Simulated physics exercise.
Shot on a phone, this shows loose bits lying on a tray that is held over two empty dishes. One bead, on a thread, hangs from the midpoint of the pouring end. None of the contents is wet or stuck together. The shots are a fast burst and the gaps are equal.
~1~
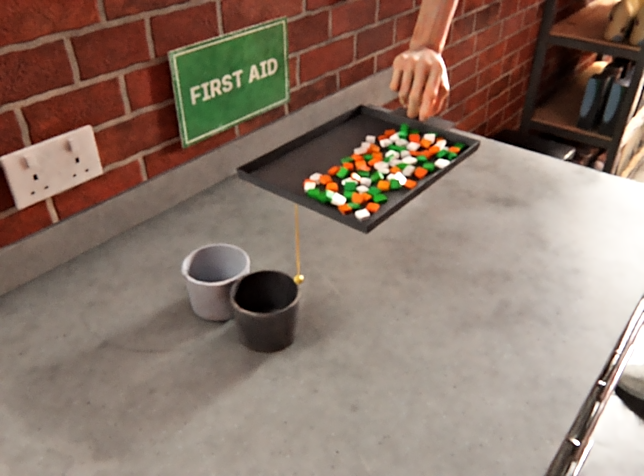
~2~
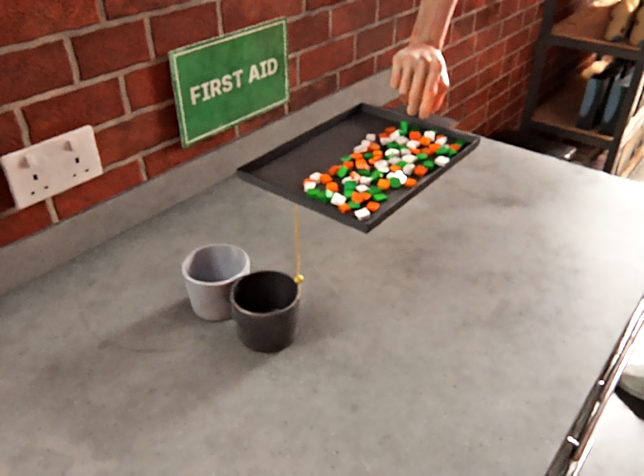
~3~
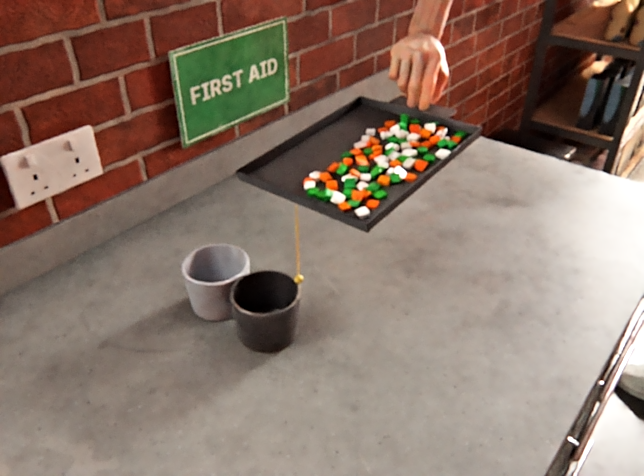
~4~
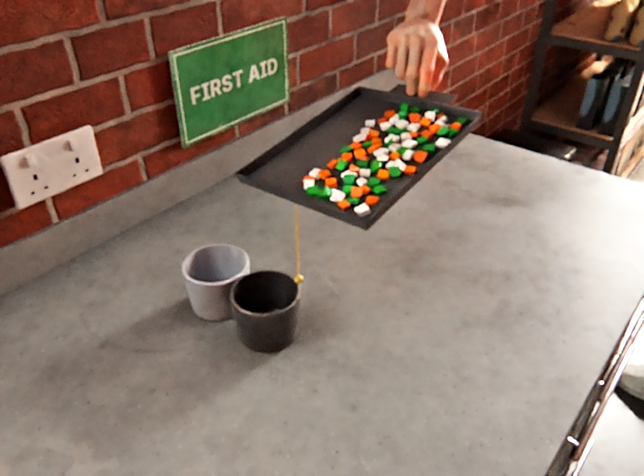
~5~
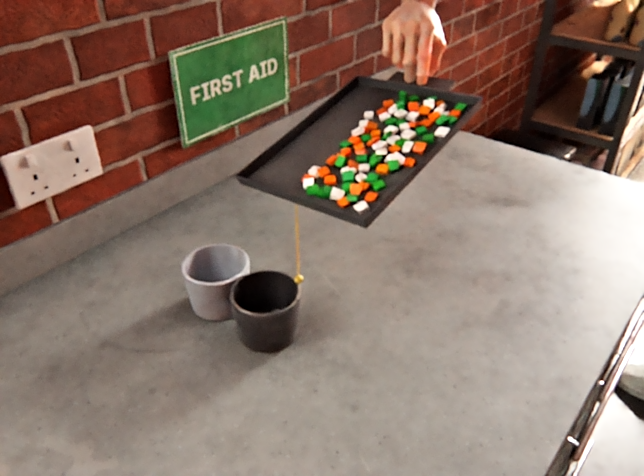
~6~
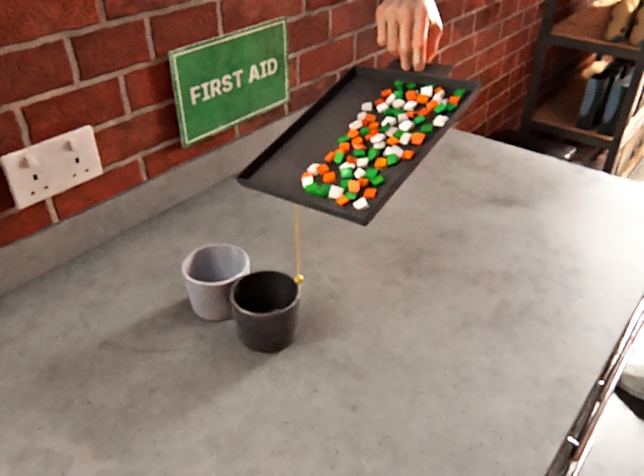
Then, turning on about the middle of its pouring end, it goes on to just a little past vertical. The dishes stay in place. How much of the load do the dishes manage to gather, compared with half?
They gather more than half of it.
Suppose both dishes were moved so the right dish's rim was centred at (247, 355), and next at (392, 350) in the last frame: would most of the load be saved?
For the two tries in order: Not as much as half, not as much as half.
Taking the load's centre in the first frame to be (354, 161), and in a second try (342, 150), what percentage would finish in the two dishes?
Around 60 then around 70 per cent.
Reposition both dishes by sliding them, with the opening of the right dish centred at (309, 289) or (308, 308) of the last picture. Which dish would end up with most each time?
The first try favours the leftmost one, and the second try favours the leftmost one.
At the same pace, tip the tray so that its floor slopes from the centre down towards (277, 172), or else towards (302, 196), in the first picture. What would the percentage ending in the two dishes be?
In order, 30 in a hundred and 40 in a hundred.
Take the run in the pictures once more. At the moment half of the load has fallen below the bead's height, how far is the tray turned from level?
Approx. 100° from level.
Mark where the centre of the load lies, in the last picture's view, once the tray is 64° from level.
Close to (276, 180).
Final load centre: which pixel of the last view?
I'd put the middle somewhere around (253, 316).
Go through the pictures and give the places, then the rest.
The first frame shows corners of the pouring end at (239, 169) and (367, 223), level; middle of the load at (382, 166), mosaic tiles; left dish at (194, 295); right dish at (243, 326); bead on its thread at (299, 280).
The second frame shows corners of the pouring end at (239, 169) and (367, 223), level; middle of the load at (382, 164).
The third frame shows corners of the pouring end at (238, 170) and (367, 222), tipped barely, lowest at the left corner; middle of the load at (382, 160).
The fourth frame shows corners of the pouring end at (238, 173) and (366, 220), tipped a little, lowest at the left corner; middle of the load at (381, 153).
The fifth frame shows corners of the pouring end at (238, 175) and (365, 219), tipped a little, lowest at the left corner; middle of the load at (380, 146).
The sixth frame shows corners of the pouring end at (238, 177) and (363, 217), tipped clearly, lowest at the left corner; middle of the load at (379, 139); left dish at (194, 295); right dish at (243, 326).
Soon, tray tipped steeply; most on the tray; a stray few in the left dish; a small part in the air.
A while on, tray tipped past a quarter turn; a small part on the tray; about a quarter in the right dish; about a quarter in the left dish; a small part outside both; about a third in the air.
Towards the end, tray tipped past a quarter turn; about a third in the right dish; about a third in the left dish; about a quarter outside both.
Finally, tray tipped past a quarter turn; about a third in the right dish; about a third in the left dish; about a quarter outside both.
